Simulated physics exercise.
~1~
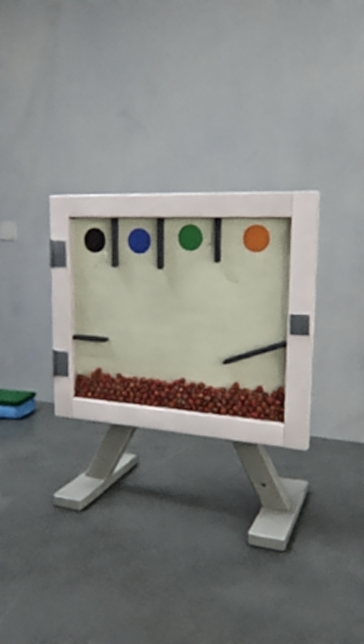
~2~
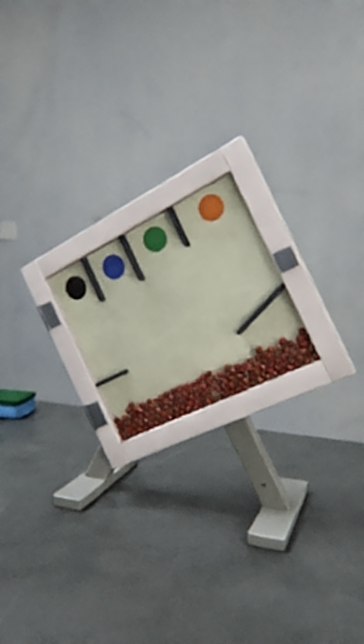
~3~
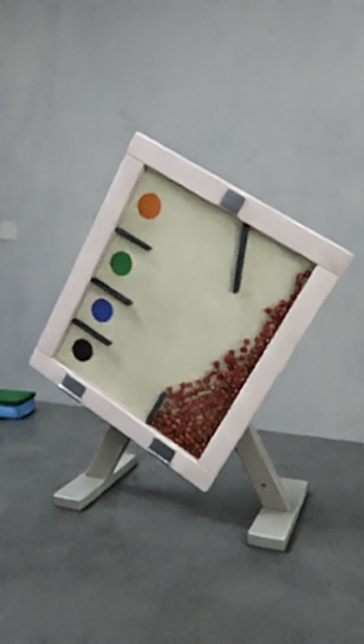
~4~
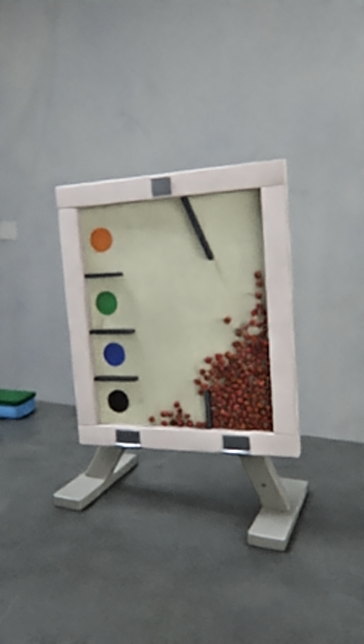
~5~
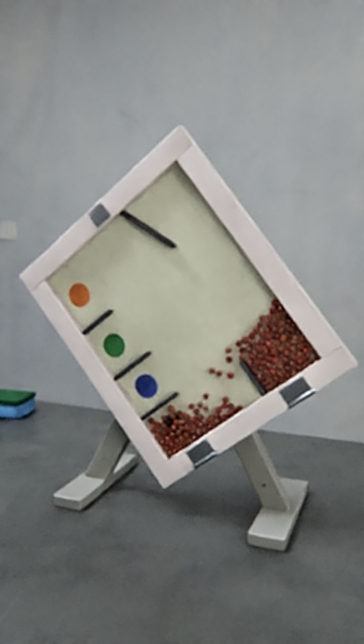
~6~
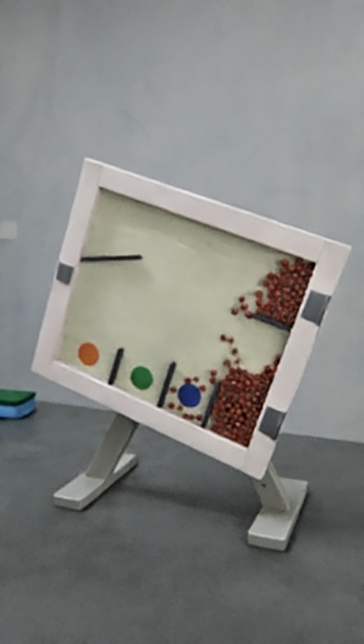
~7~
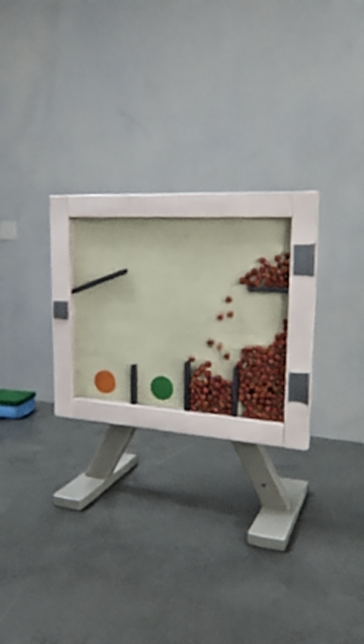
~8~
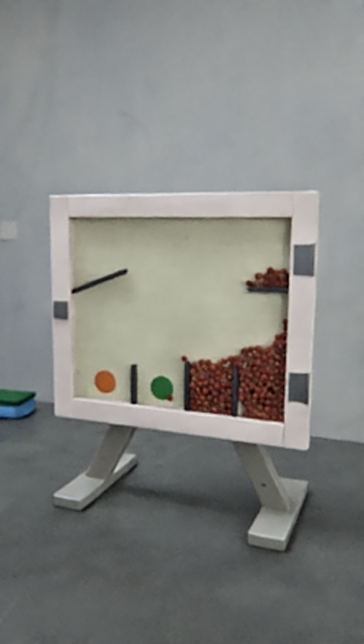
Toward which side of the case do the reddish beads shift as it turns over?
The beads shift toward the right side, where most of them end up heaped.
